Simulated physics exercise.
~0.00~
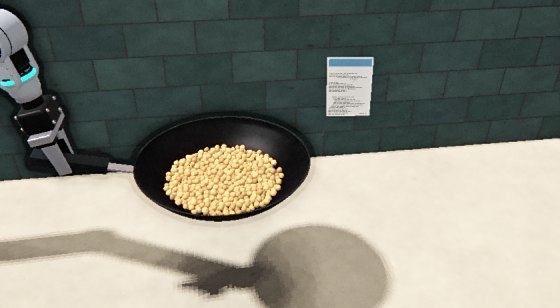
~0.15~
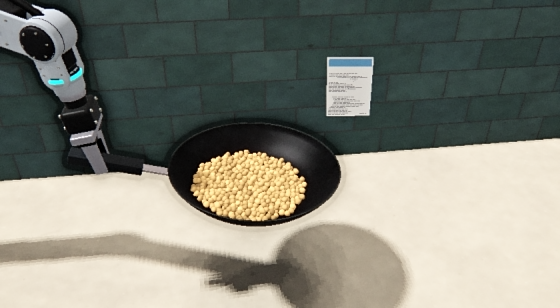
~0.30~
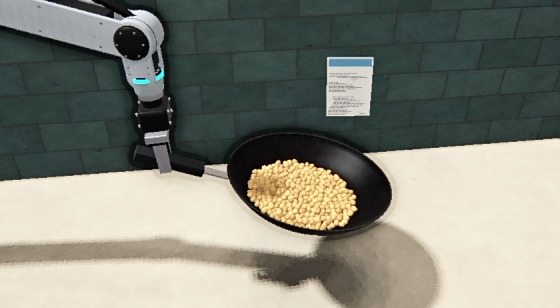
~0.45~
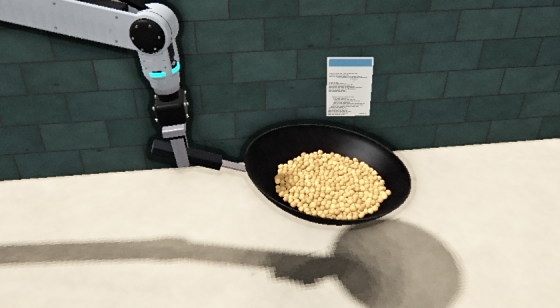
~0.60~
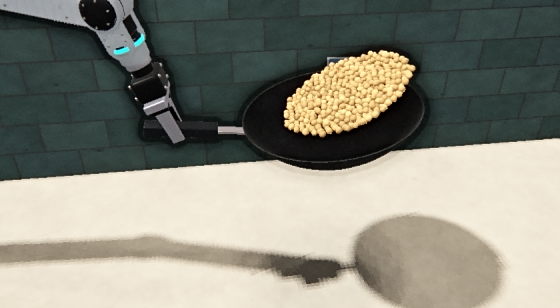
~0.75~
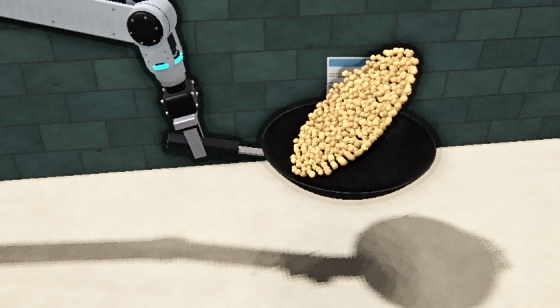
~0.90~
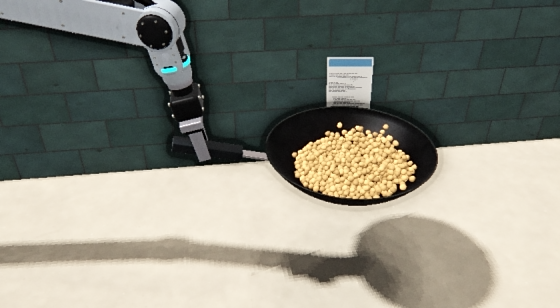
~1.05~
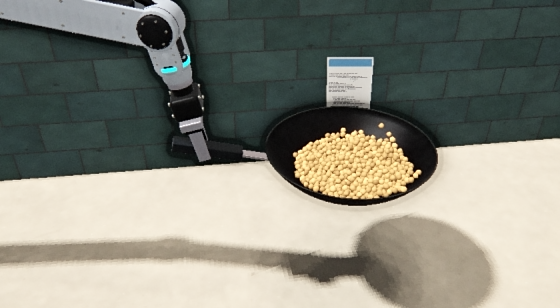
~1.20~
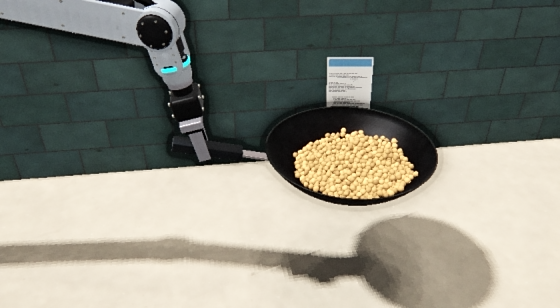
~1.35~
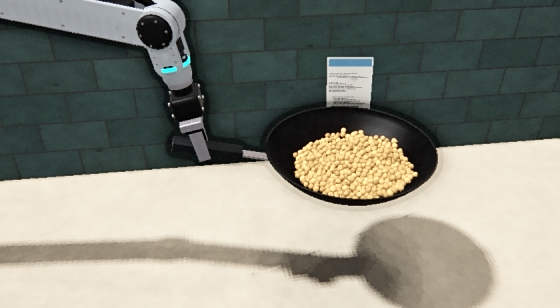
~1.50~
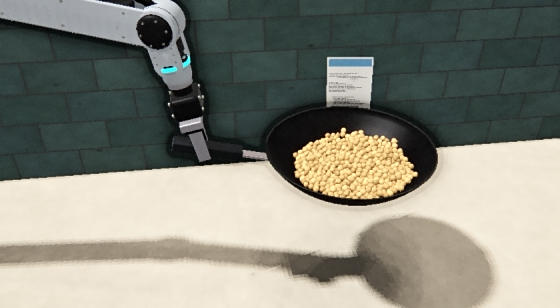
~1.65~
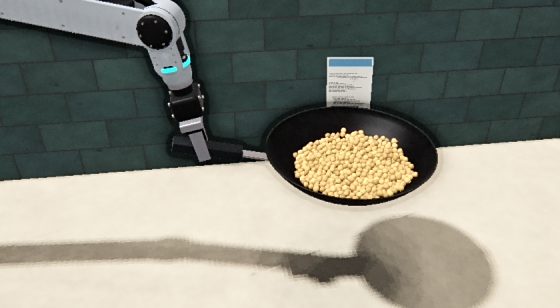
A pale countertop runs along a dark green tiled wall, seen from slightly above by a still camera. At the left, a grey and black robot arm with glowing cyan bands grips a black frying pan filled with tan chickpeas, while a white sheet with a blue top hangs on the wall. The arm carries the pan to the right, then lifts and tilts it, tossing the chickpeas up in a slanted mass. The pan drops back as they fall into it, a few bouncing near the far rim. Finally the arm holds still, the chickpeas settled in the pan and none visible on the counter.
